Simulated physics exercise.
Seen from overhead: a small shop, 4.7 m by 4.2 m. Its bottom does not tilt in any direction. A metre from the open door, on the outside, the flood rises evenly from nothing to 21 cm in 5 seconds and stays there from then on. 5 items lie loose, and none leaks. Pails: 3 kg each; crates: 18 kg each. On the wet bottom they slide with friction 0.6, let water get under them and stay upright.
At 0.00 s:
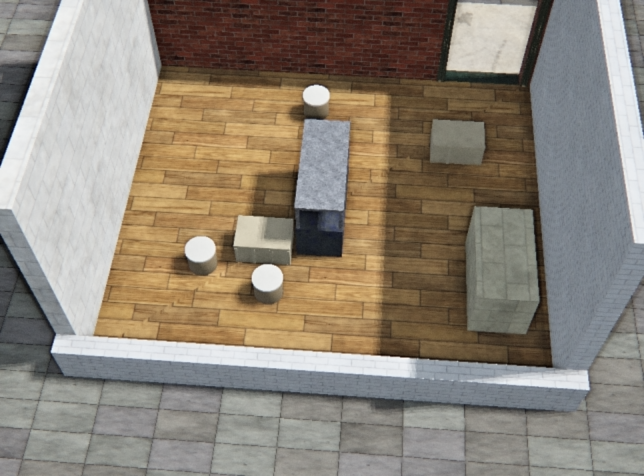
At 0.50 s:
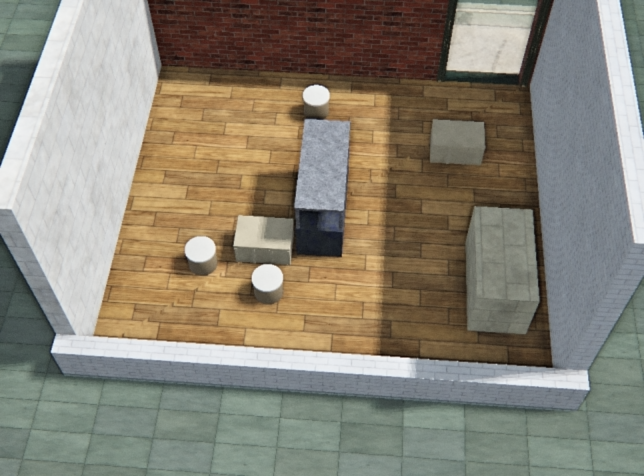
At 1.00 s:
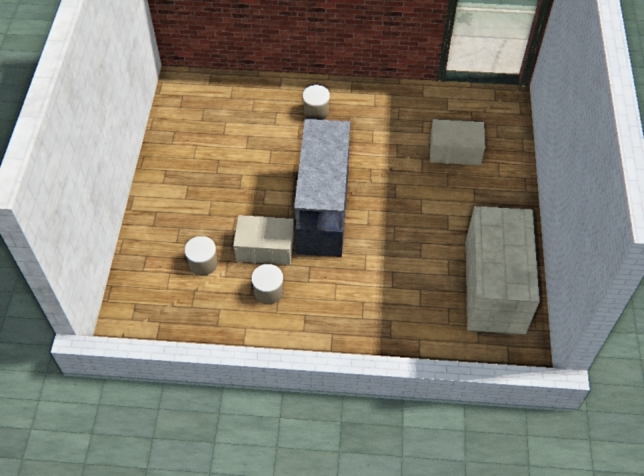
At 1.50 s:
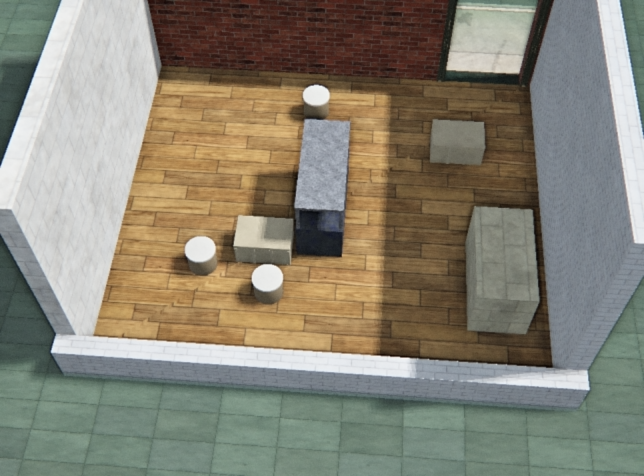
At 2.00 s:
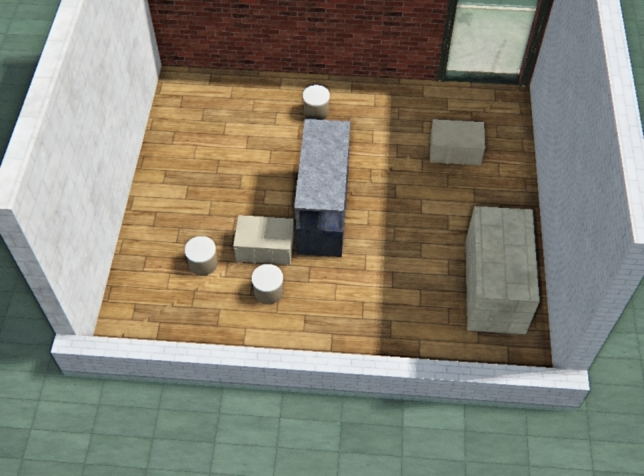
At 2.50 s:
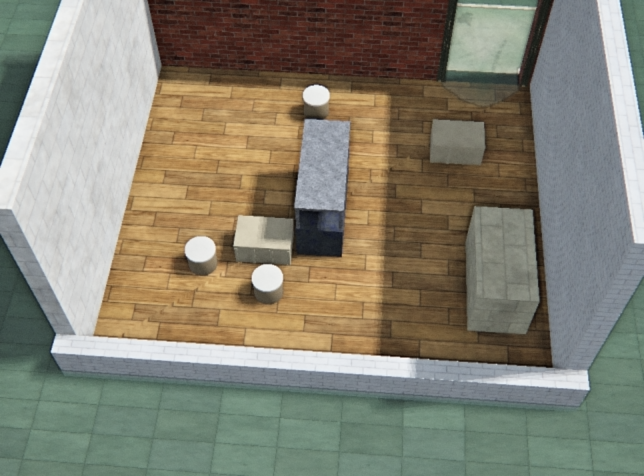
Greenish water spreads over the paving around a small room, then reaches just inside the doorway.
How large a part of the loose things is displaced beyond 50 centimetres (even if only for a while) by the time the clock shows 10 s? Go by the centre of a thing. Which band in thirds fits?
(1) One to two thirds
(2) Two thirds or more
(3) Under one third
Under one third (3).
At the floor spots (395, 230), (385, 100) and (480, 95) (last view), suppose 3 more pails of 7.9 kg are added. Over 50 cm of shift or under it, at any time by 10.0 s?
Taking them in the given order: Greater, then smaller, then greater.
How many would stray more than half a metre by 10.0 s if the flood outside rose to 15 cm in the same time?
So the tally would be 0.
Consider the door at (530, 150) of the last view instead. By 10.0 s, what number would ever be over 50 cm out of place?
Then it comes to 2 of them.
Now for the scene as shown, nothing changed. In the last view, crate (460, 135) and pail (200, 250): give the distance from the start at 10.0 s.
First 300 cm, then 0 cm.
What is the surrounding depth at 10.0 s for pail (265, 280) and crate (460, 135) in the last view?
4 and 7 cm.
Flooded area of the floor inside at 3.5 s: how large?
About 1.5 m2.
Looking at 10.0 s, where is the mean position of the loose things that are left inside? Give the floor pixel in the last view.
Mean floor pixel: About (272, 242).
After 3.5 s 0 of 5 are over 50 cm from their spots; 0 afloat.
After 4.5 s 0 of 5 are over 50 cm from their spots; 0 afloat.
After 7.0 s 1 of 5 are over 50 cm from their spots; 0 afloat.
After 10.0 s 1 of 5 are over 50 cm from their spots, and 1 have been at some point; 0 afloat.
